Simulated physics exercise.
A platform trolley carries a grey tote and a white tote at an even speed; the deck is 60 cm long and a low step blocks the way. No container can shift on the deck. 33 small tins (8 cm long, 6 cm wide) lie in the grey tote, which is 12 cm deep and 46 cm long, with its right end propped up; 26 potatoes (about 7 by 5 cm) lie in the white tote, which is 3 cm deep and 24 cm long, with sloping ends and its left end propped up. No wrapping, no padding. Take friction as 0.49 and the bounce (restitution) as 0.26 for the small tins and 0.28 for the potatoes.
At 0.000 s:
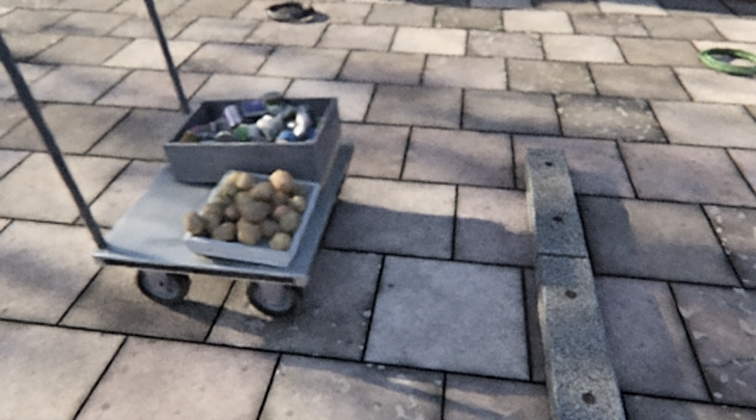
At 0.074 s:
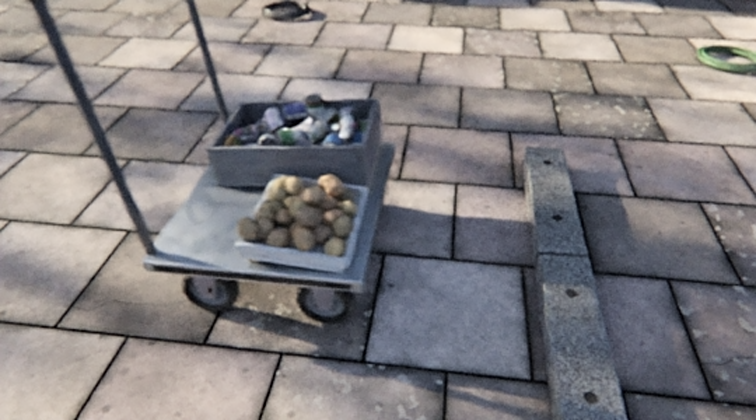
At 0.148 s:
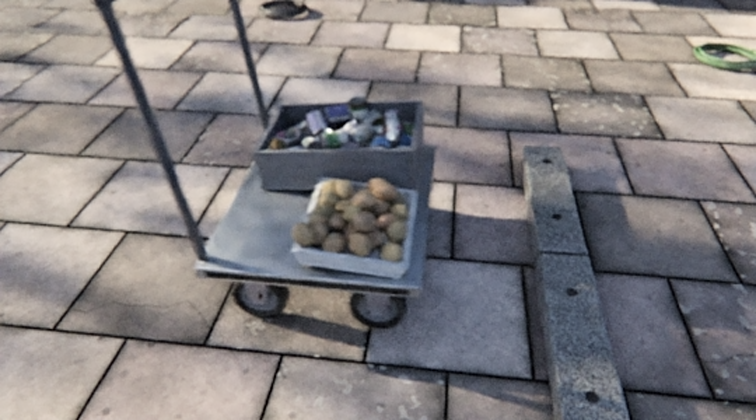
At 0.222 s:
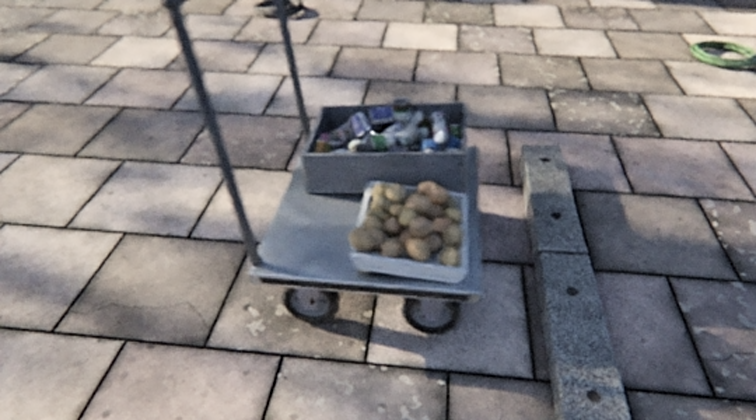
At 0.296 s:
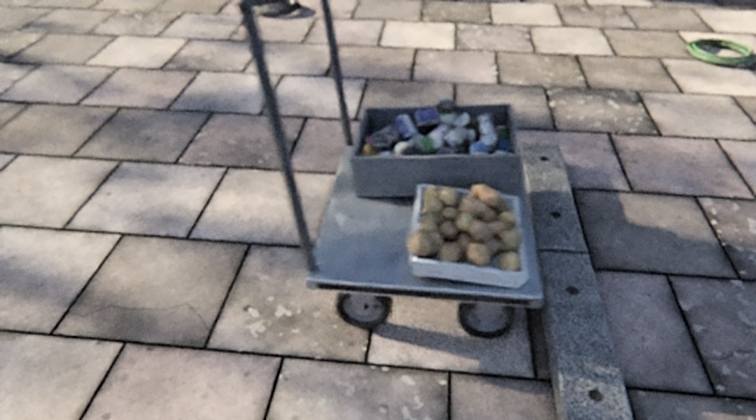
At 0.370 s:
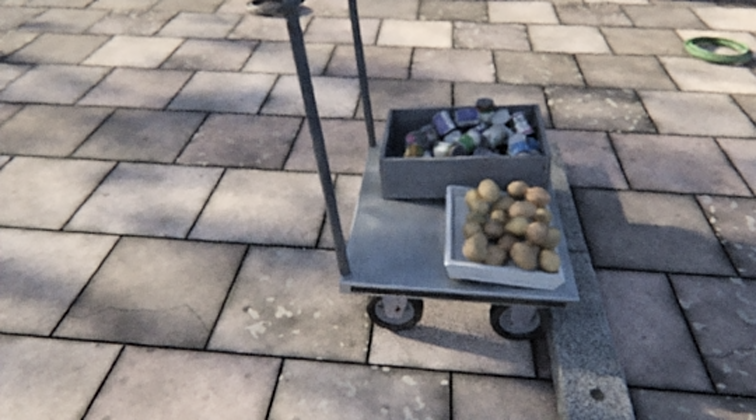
To begin with, a platform trolley carrying a grey tote of small tins and a white tote of round, brownish items stands left of a low stone step on sunlit paving. The trolley rolls steadily right, closing the gap, until its front end is at the step, with both loads still in their totes.
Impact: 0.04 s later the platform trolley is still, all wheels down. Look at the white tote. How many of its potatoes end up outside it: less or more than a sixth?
It sheds over a sixth of them.
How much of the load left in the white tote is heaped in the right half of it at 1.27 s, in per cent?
Roughly 70 in a hundred.
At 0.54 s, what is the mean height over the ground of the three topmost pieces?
About 42 cm.
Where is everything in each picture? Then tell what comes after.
In the first picture (each is followed by its nearest rim corner in this view; the camera moves round a little), white tote, (288, 254); grey tote, (311, 143); 68 cm short of the stop; none out.
White tote, (344, 260); grey tote, (360, 146); 53 cm short of the stop, in the second picture.
White tote, (403, 265); grey tote, (411, 149); 38 cm short of the stop, in the third picture.
White tote, (463, 270); grey tote, (462, 152); 23 cm short of the stop, in the fourth picture.
White tote, (524, 275); grey tote, (516, 155); 9 cm short of the stop, in the fifth picture.
White tote, (560, 277); grey tote, (547, 156); stopped; none out, in the sixth picture.
After 0.42 s, grey tote 33 in, 0 out and white tote 25 in, 1 out.
After 0.54 s, grey tote 33 in, 0 out and white tote 20 in, 6 out.
After 0.77 s, grey tote 33 in, 0 out and white tote 18 in, 8 out.
Outcome (at 1.27 s), grey tote 33 in, 0 out and white tote 18 in, 8 out. Asked share, 8 of 26, 31 per cent.
